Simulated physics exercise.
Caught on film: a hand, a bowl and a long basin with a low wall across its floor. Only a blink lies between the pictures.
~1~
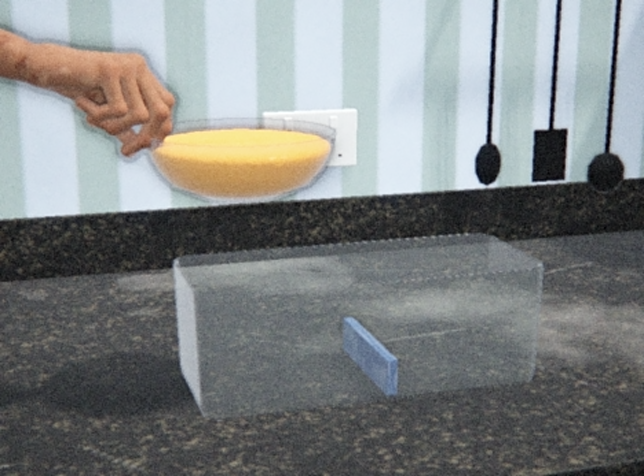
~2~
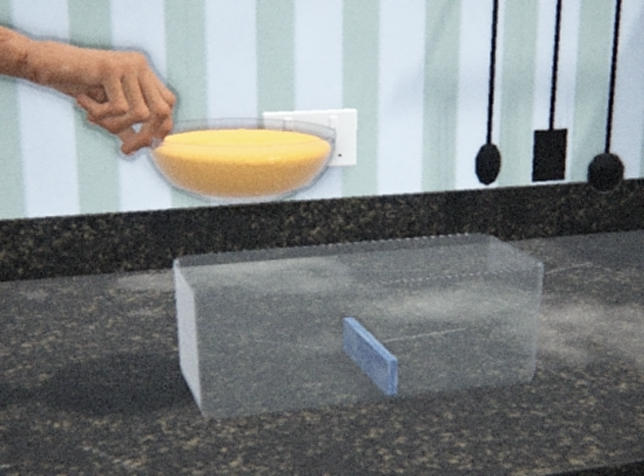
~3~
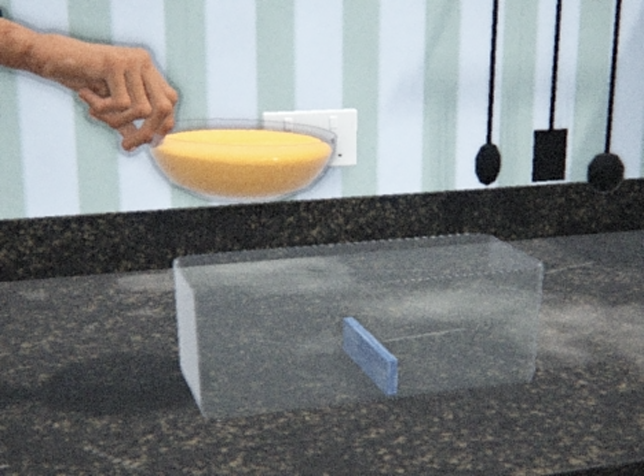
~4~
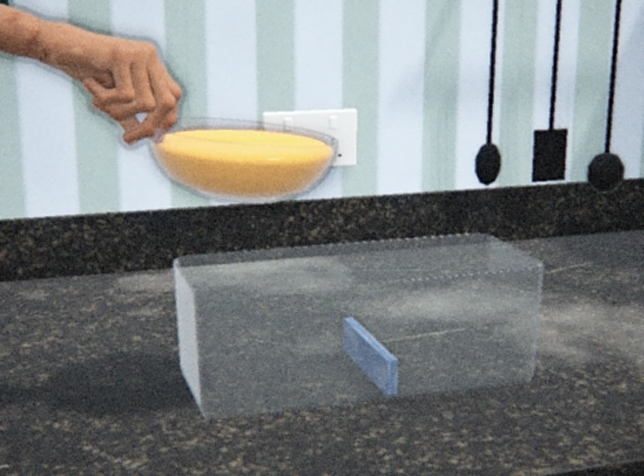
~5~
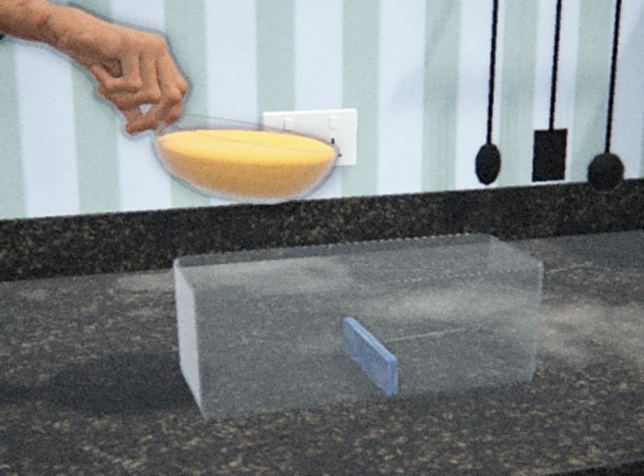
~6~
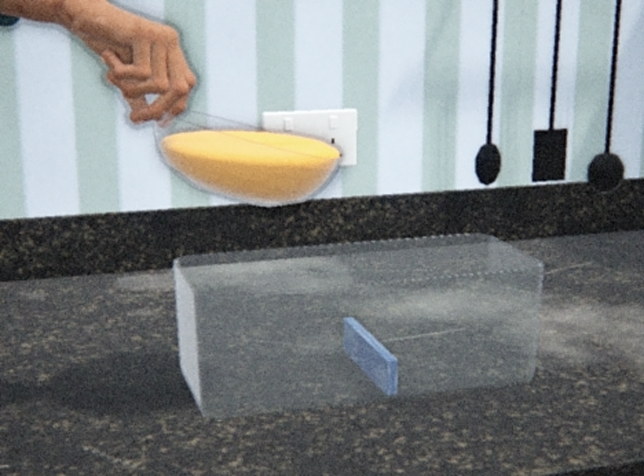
A hand gradually tilts a clear bowl of yellow liquid rightward above a long transparent basin.
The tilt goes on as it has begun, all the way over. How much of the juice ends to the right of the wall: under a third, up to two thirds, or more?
The share right of the wall is between a third and two thirds.
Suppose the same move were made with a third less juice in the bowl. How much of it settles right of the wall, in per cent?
It comes to 50 per cent or so.
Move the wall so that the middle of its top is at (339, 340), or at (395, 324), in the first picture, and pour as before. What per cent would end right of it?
Roughly 75 per cent, and 30 per cent.
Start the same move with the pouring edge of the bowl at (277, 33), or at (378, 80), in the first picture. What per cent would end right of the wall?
The first gives 35 %, the second 75 %.
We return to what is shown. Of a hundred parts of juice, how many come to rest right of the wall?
Near 60 %.
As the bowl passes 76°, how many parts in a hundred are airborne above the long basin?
Close to 25 per cent.
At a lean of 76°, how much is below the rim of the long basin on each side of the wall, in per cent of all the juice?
Some 15 per cent left and 50 right.
A moment on, the bowl is tipped on its side and 13 per cent is still to pour, 14 is left of the wall and 49 right of it.
Next, the bowl is tipped right over and 0 per cent is still to pour, 37 is left of the wall and 60 right of it.
Then the bowl is tipped right over and 0 per cent is still to pour, 39 is left of the wall and 59 right of it.
Later the bowl is tipped right over and 0 per cent is still to pour, 39 is left of the wall and 59 right of it.
At rest 39 per cent lies left of the wall, 58 right of it and 2 outside.
